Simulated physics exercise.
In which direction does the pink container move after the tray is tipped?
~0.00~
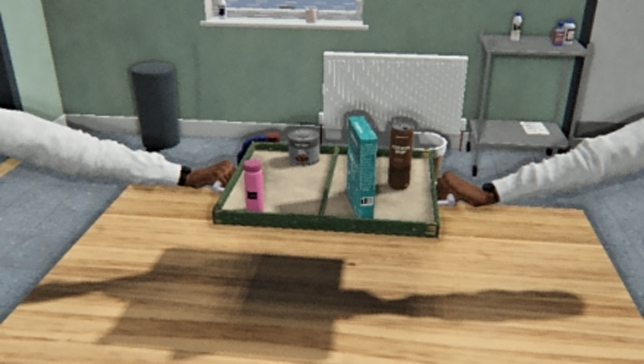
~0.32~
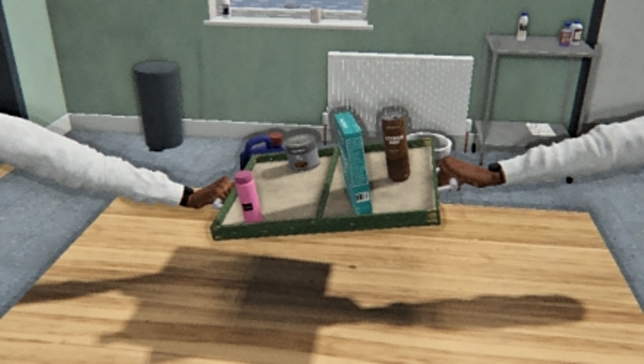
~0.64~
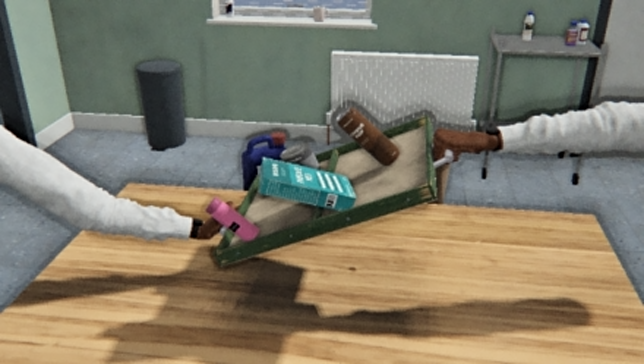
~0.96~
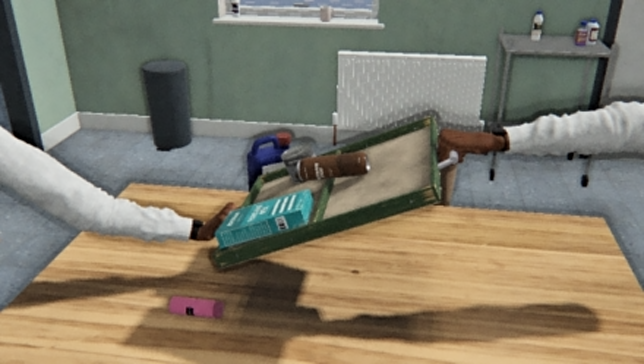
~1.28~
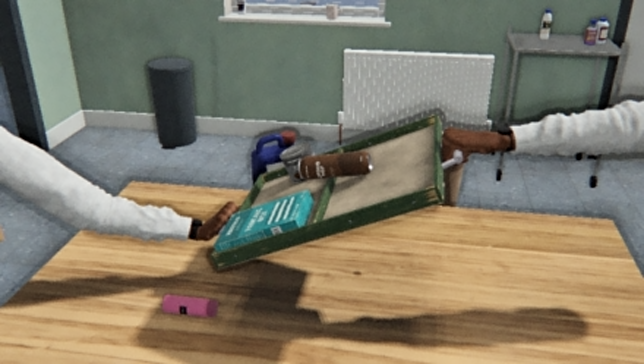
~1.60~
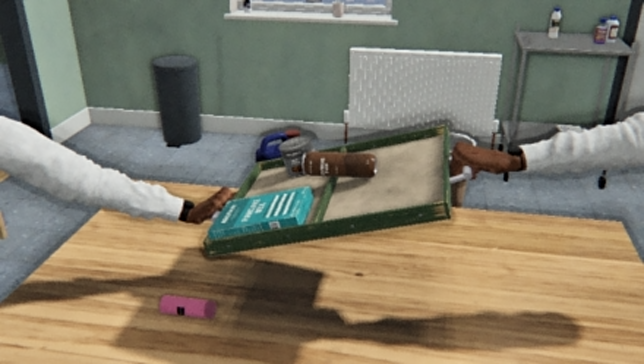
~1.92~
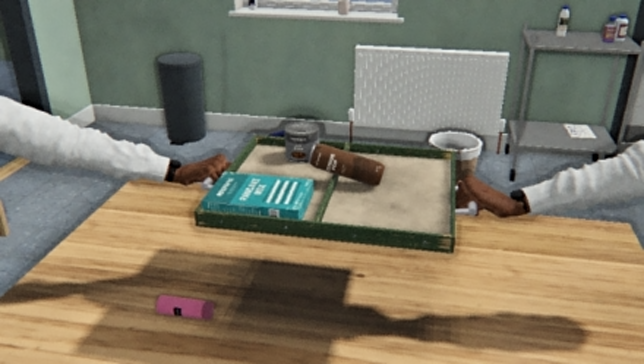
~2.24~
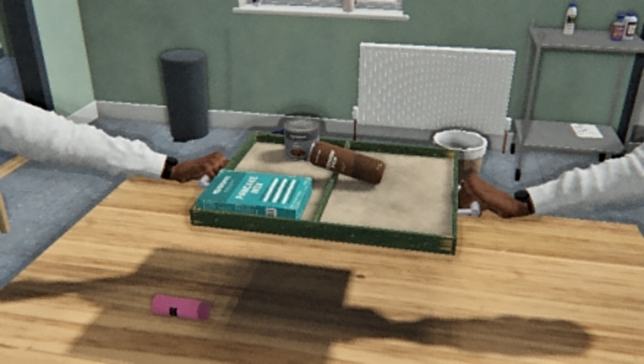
It moves down, leaving the lowered left part of the tray and ending up on its side on the wooden table.
The footage shows two hands tipping a green-rimmed tray left side down above a wooden table, toppling a turquoise packet, brown can and pink container, which drops onto the table. The hands level the tray, with the packet and can lying beside a grey tin.
